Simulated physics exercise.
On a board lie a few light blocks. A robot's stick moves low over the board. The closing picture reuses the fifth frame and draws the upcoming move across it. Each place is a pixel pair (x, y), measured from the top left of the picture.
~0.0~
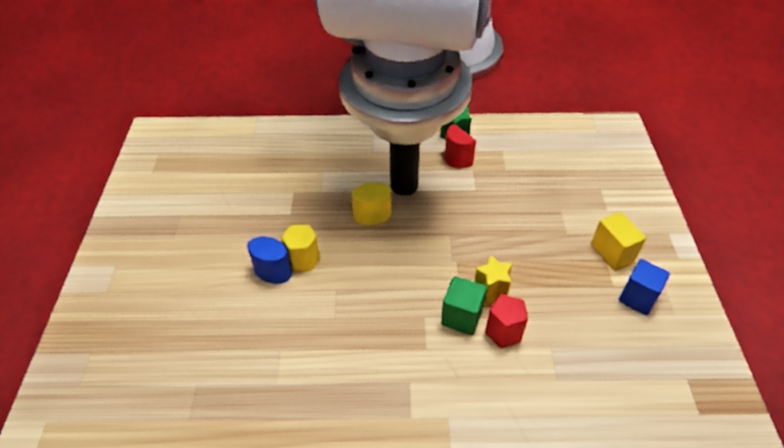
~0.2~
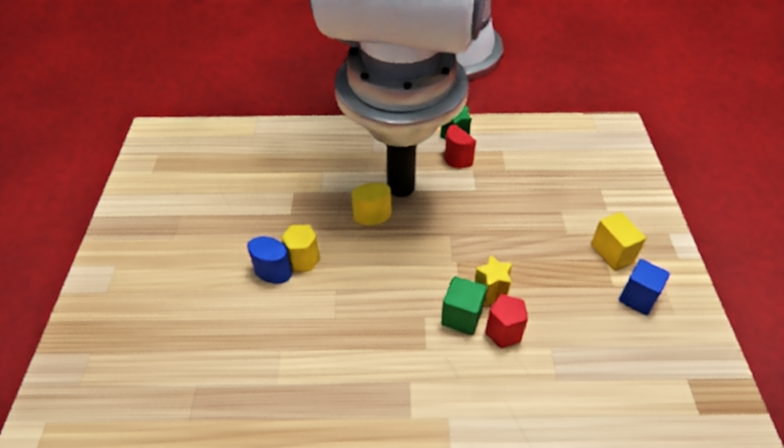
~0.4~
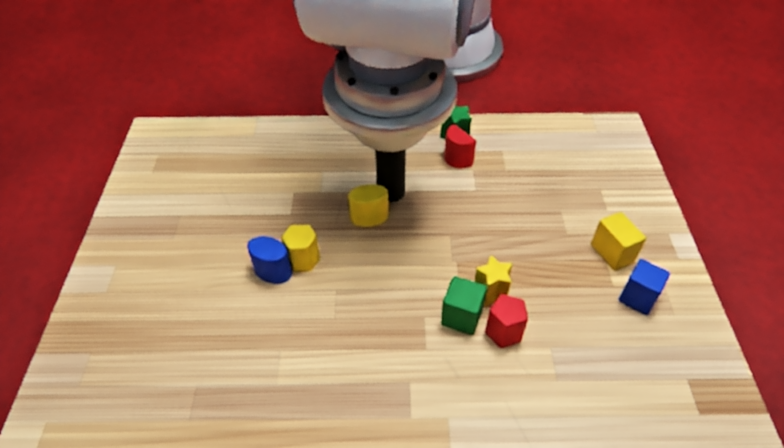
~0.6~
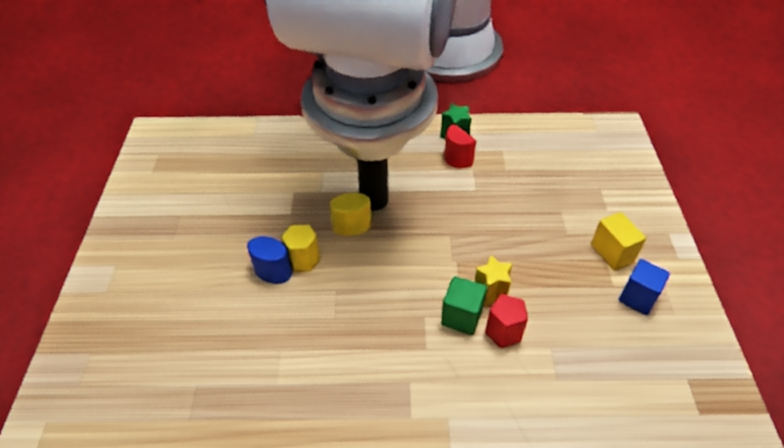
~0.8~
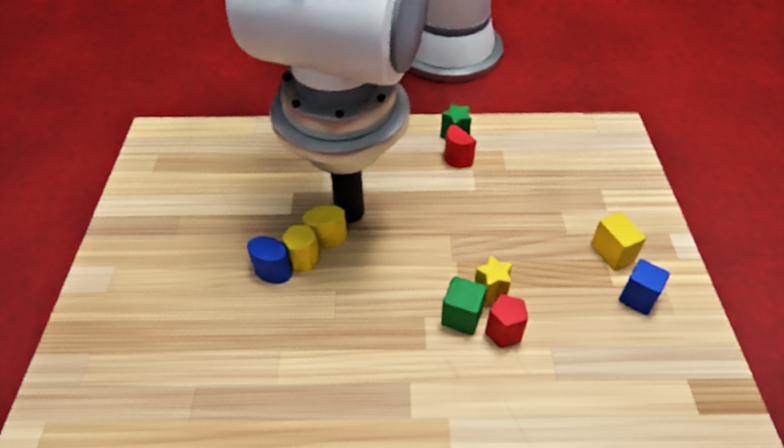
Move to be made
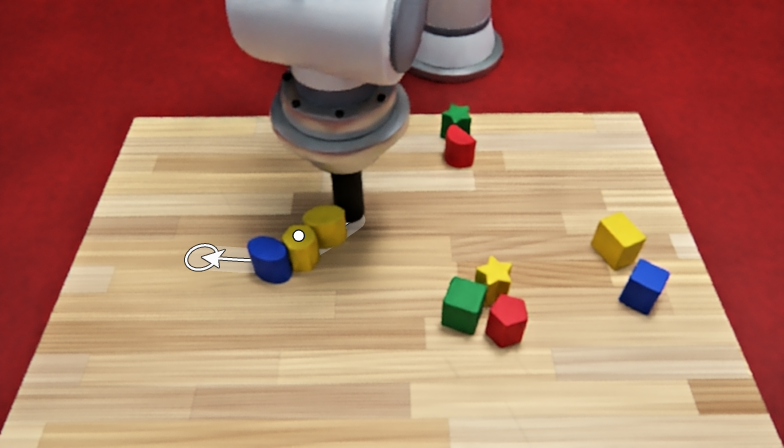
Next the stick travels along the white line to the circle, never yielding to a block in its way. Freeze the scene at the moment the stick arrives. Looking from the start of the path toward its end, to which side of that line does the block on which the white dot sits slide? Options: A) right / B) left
(B)
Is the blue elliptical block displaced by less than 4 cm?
That would be a no.
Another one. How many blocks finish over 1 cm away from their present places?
Blocks moved: Three or more.
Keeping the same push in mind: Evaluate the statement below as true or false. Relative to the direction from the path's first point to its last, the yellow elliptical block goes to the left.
That is false.
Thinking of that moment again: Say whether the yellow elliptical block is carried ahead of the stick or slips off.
Still leading.
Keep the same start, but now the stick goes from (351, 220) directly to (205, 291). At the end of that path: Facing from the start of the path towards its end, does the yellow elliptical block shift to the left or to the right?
Towards the right-hand side.
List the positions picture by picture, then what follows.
In the first frame, stick tip (404, 186); block tops, blue elliptical block (267, 248); yellow six-sided block (299, 236); yellow elliptical block (371, 191).
In the second frame, stick (401, 187); blocks unchanged.
In the third frame, stick (391, 192); yellow elliptical block (368, 193).
In the fourth frame, stick (374, 201); yellow elliptical block (350, 201).
In the fifth frame, stick (350, 212); blue elliptical block (267, 248); yellow six-sided block (299, 236); yellow elliptical block (324, 214).
Path on the board, from (351, 220) by way of (308, 247) and (255, 260) to (202, 257); the dot is on the yellow six-sided block.
What follows on the original path. One third of the way, stick (307, 240); blue elliptical block (233, 276), turned 75° clockwise; yellow six-sided block (263, 256), turned 115° anticlockwise; yellow elliptical block (273, 229), turned 65° clockwise.
Two thirds of the way, stick (252, 252); blue elliptical block (216, 298), turned 100° clockwise; yellow six-sided block (243, 268); yellow elliptical block (216, 241), turned 70° clockwise.
At the end, stick (199, 249); blue elliptical block (216, 298), turned 100° clockwise; yellow six-sided block (243, 268), turned 185° anticlockwise; yellow elliptical block (159, 244), turned 45° clockwise.
